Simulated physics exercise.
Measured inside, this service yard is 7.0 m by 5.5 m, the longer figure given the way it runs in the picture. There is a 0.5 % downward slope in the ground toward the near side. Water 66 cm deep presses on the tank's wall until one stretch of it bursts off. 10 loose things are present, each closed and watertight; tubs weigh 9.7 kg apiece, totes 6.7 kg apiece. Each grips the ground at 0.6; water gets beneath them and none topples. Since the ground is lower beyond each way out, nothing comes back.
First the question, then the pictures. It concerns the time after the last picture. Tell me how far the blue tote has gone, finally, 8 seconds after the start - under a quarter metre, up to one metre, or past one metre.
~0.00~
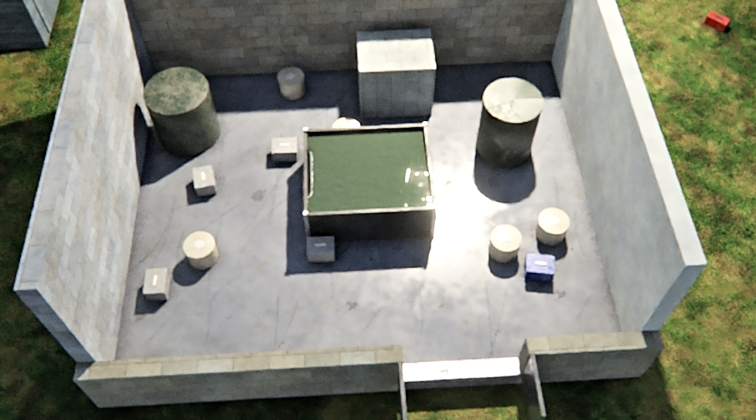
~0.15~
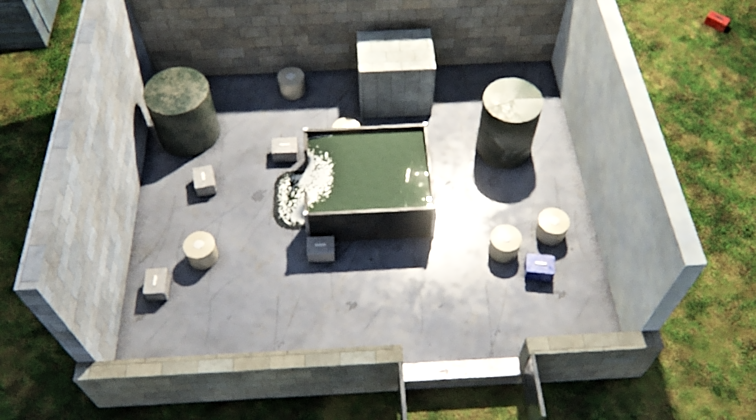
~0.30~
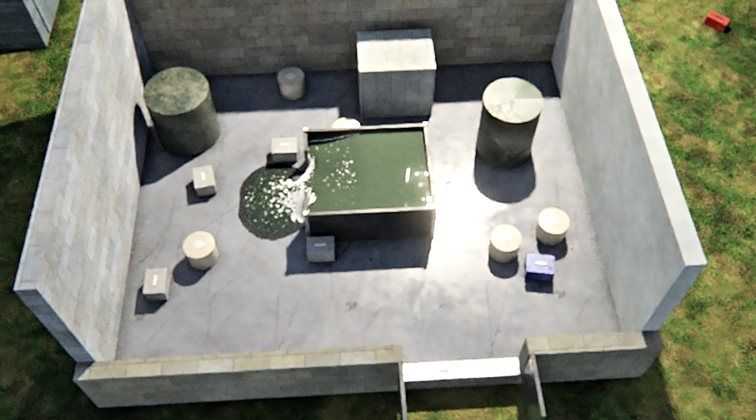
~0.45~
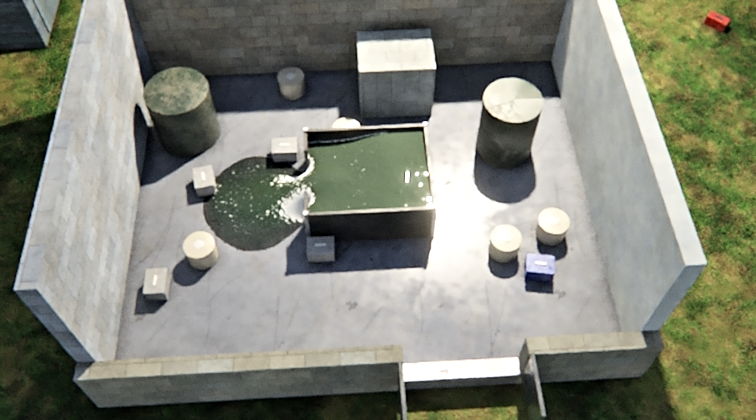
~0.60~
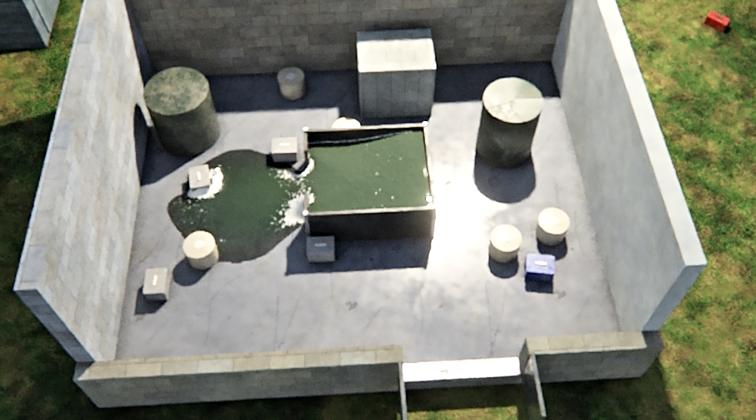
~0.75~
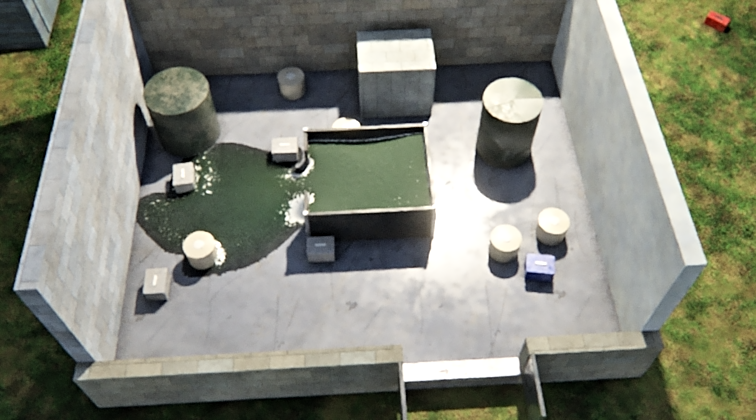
It ends near its start.
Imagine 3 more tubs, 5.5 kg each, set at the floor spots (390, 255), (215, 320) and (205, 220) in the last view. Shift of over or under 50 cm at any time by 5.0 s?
Result, in listed order: Not exceeded / exceeded / exceeded.
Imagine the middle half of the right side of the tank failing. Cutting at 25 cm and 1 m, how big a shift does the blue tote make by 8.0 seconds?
What happens next is that the blue tote gets swept a long way.
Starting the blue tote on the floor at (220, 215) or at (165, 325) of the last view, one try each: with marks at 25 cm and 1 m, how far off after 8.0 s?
Run 1: It is pushed far off. Run 2: It is pushed far off.
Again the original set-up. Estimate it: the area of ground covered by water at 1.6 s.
Wet: Near 12.0 m2.
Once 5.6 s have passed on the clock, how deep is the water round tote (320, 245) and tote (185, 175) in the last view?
Close to 3 and 12 centimetres.
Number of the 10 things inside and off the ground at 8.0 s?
I get 1.
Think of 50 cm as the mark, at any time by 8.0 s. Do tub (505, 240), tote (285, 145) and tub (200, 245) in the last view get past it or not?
Well, going one by one, it's not that far, not that far and too far.
After 1.6 s the blue tote is near (541, 264), 0.0 m from its start, aground; 0 of 10 are out; 1 afloat.
After 3.6 s the blue tote is near (541, 264), 0.0 m from its start, aground; 0 of 10 are out; 2 afloat.
After 5.6 s the blue tote is near (541, 264), 0.0 m from its start, aground; 0 of 10 are out; 1 afloat.
After 8.0 s the blue tote is near (543, 264), 0.0 m from its start, aground; 0 of 10 are out; 1 afloat.
